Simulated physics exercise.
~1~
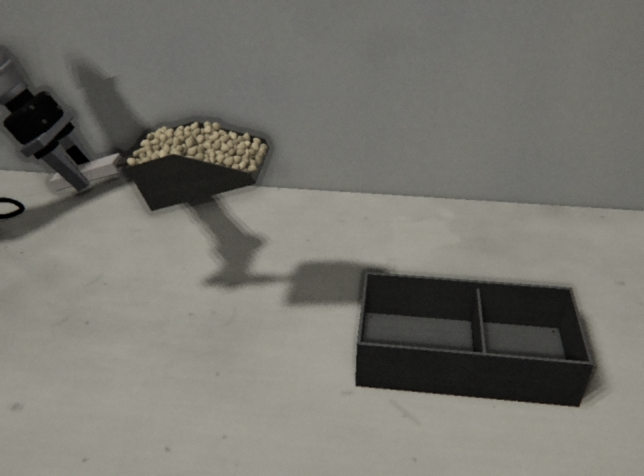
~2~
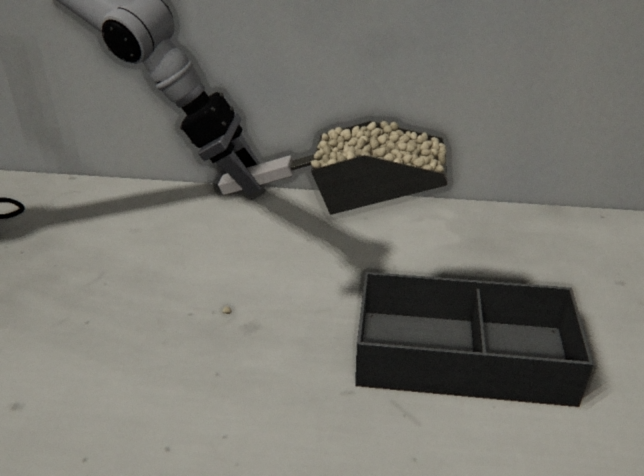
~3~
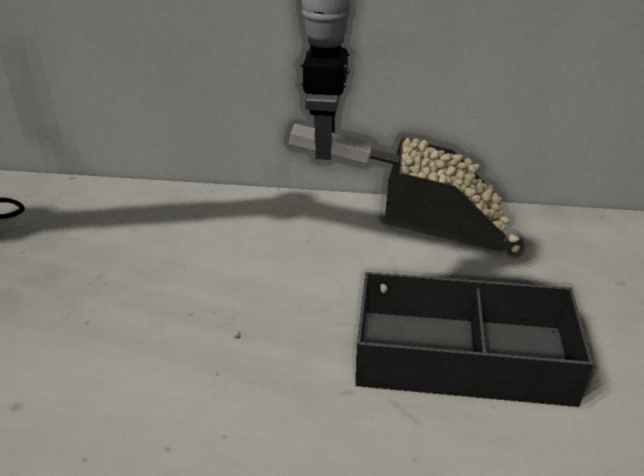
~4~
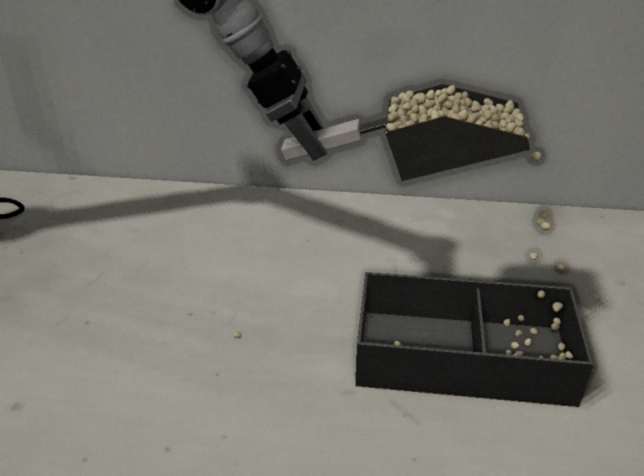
On a pale tabletop, a robot arm carries a scoop of beans rightward, tips it, then levels it as some fall into a divided box.
